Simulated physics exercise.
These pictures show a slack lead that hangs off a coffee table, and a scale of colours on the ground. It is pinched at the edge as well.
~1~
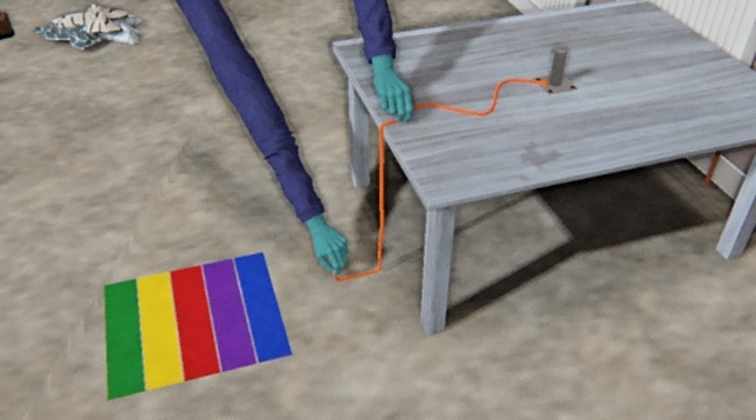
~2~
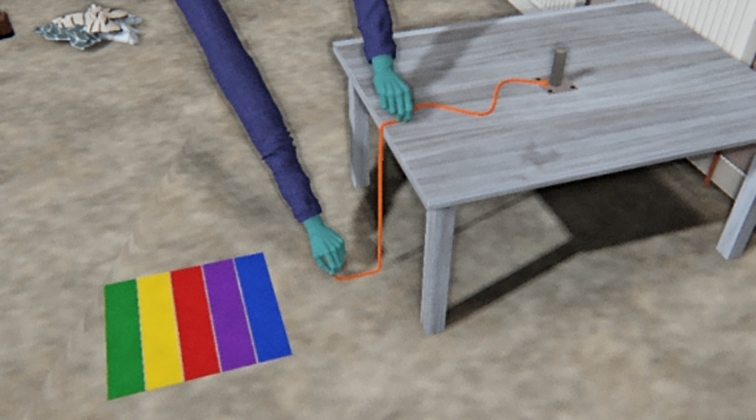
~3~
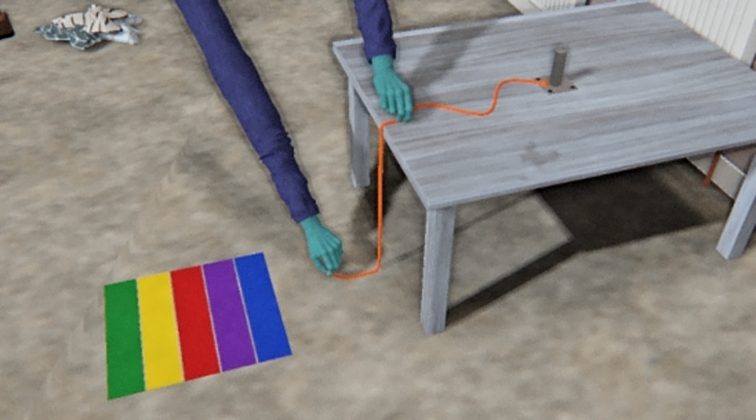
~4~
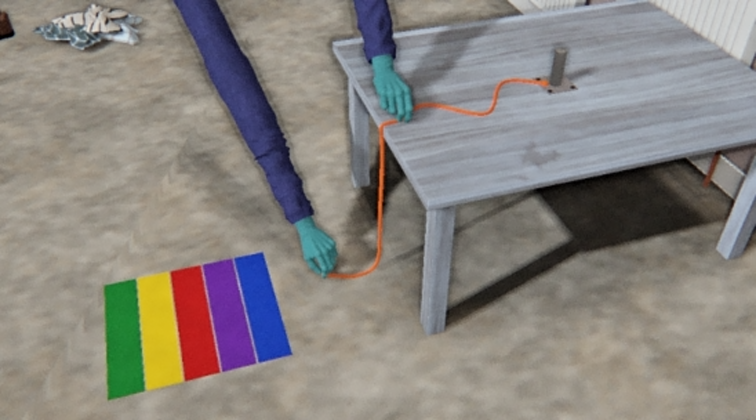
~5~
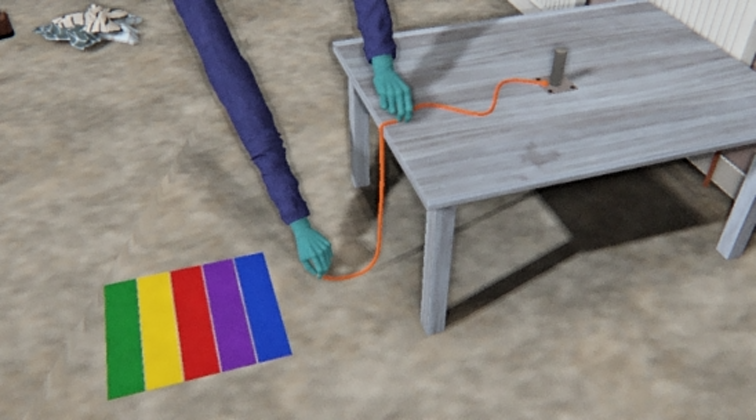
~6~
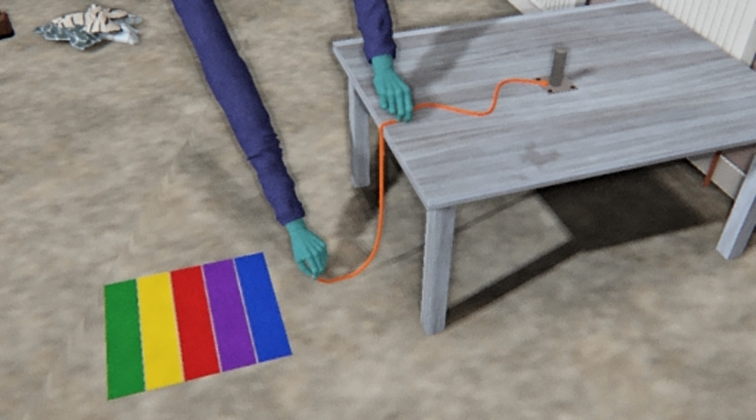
On a mottled grey-brown floor seen from above at an angle, a grey wooden coffee table stands at right beside a white ribbed fixture. An orange lead runs from a small grey post across the tabletop, pinched at the edge by one teal-gloved hand, beside green, yellow, red, purple and blue stripes. The other purple-sleeved arm draws the lead's low end slightly left, rounding its bend, while the camera stays still.
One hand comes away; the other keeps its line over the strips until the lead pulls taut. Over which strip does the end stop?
The end stops over the yellow strip.
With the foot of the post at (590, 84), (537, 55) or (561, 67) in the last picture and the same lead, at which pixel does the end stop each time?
In that order: (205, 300), (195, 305) and (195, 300).
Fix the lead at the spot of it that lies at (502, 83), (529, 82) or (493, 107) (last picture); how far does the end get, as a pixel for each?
The places are (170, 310), (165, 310) and (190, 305).
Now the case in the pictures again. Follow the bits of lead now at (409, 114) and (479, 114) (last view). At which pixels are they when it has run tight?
Near (372, 135) and (443, 109).
Soon after, end near (229, 295); over purple.
Then, end near (184, 305); over red.
At full stretch, end near (159, 310); over yellow. It gets as far as the yellow strip.
